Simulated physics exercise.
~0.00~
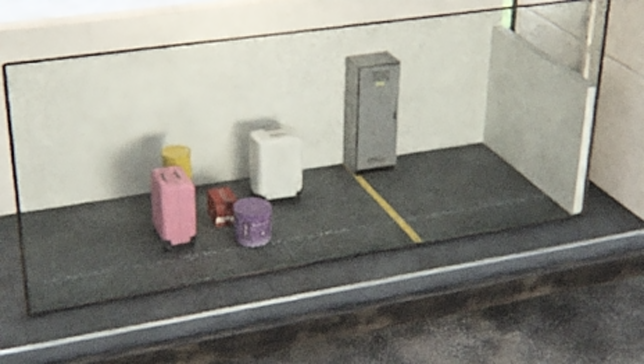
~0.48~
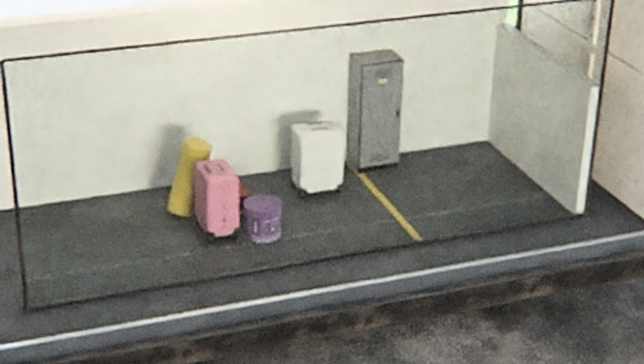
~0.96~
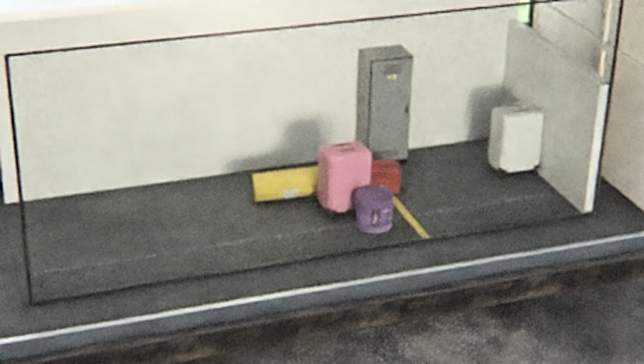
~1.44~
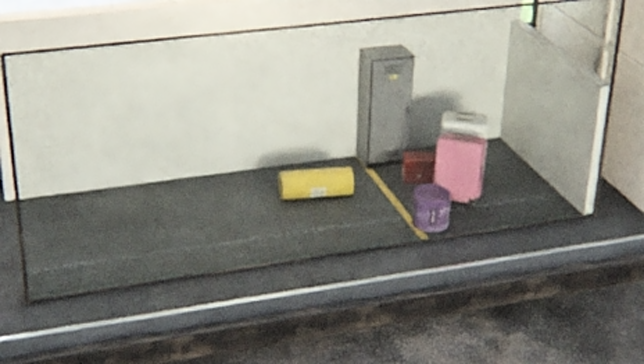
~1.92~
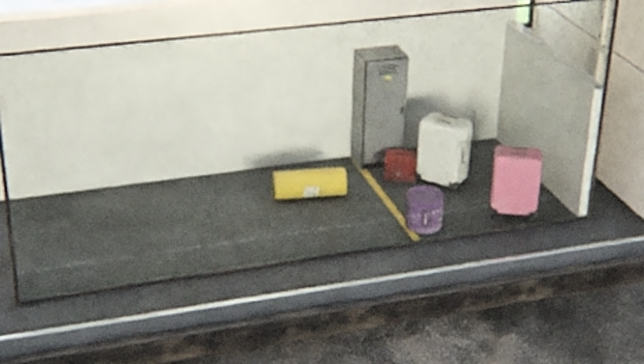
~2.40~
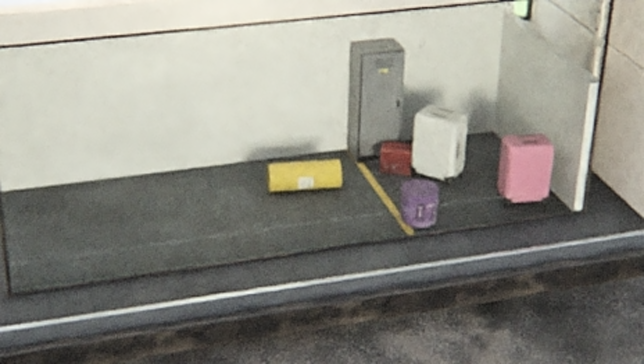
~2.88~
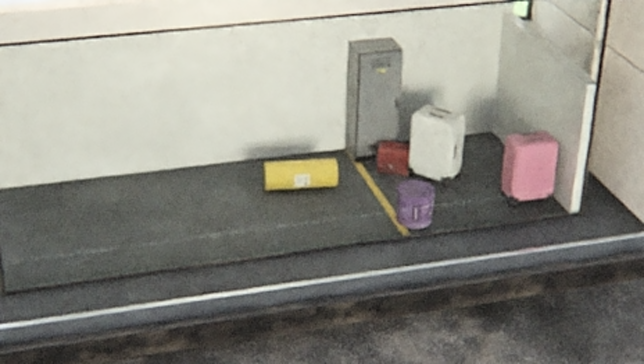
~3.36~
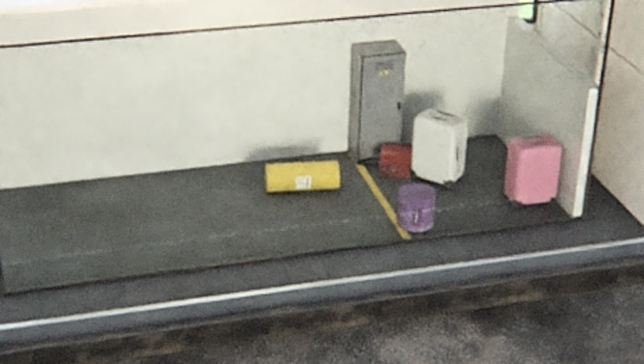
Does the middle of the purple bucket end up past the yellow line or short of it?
It ends up past the yellow line. The purple bucket slides right across the line and comes to rest just beyond it, near its front end.
